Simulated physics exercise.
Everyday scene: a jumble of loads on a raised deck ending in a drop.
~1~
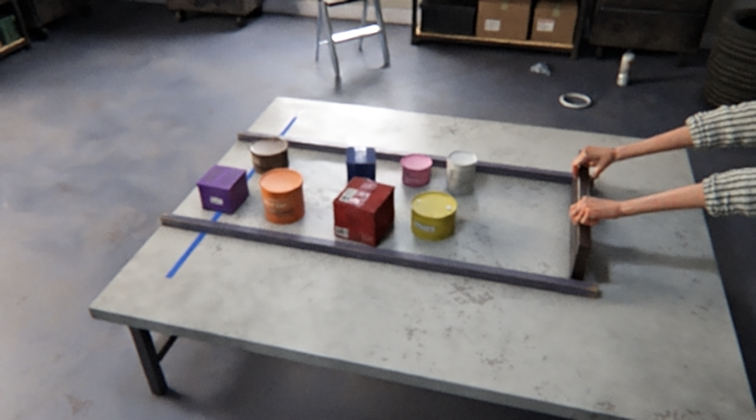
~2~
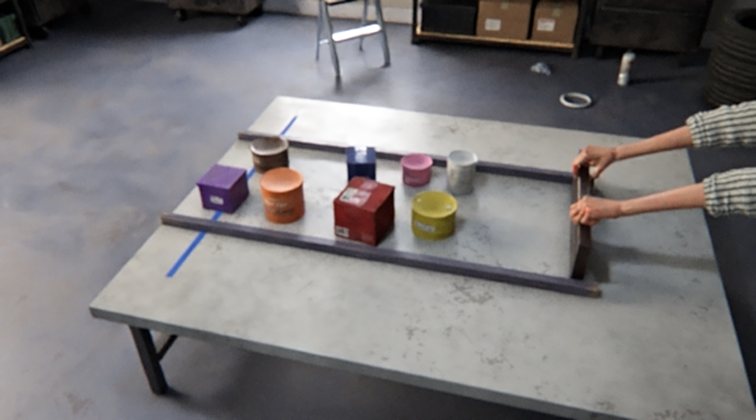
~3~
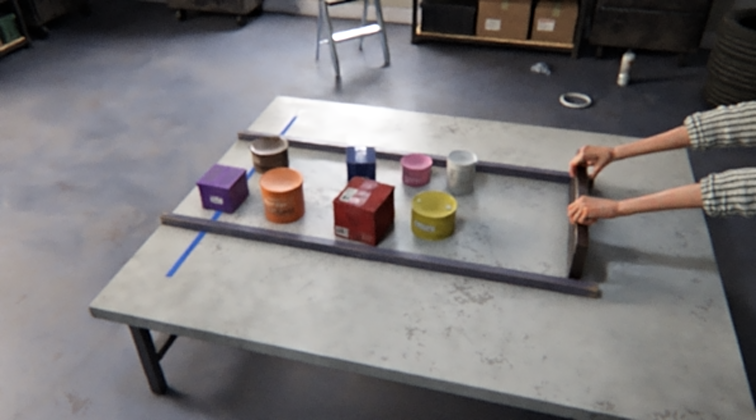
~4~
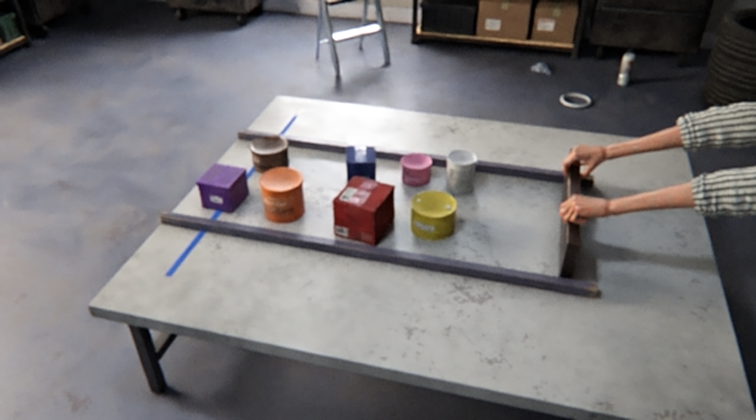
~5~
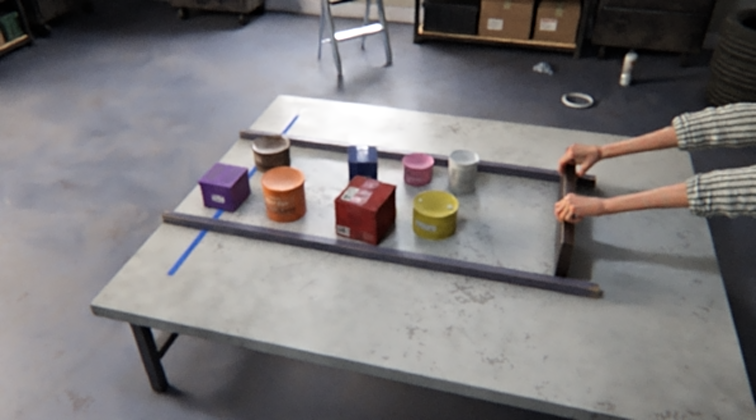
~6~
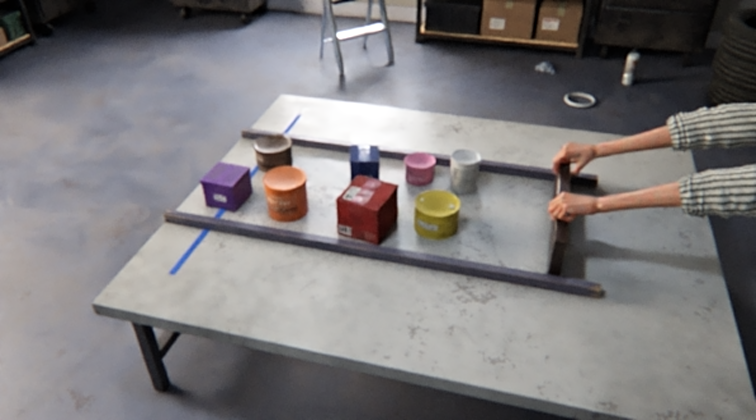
On a table in a workshop, two hands slide a dark plank slightly left toward containers.
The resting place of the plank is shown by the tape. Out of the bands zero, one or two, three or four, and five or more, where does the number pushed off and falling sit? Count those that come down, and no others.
The tally of falls will come to three or else four.
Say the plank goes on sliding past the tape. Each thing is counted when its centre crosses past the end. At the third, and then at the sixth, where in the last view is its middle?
First roughly (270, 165), later roughly (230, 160).
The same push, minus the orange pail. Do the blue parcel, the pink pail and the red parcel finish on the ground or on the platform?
Blue parcel stays put; pink pail stays put; red parcel stays put.
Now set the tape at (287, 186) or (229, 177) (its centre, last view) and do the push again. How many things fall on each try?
Respectively 1 and 5.
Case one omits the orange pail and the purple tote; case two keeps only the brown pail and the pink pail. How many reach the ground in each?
The first removal gives 1, the second gives 2.
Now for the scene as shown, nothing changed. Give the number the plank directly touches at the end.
I count 3 of them.
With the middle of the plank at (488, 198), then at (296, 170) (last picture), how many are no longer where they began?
Counting first: 0, next 8.
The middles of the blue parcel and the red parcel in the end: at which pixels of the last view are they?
The blue parcel ends up near (225, 149), and the red parcel near (198, 192).
Soon after, none off yet; purple tote at rest near (228, 187); brown pail at rest near (274, 154); orange pail at rest near (287, 194).
Then, none off yet; purple tote at rest near (228, 187); brown pail at rest near (274, 154); orange pail moved about its own width near (261, 193).
By the end, the number that fall off is three or four; fallen, orange pail, brown pail and purple tote.
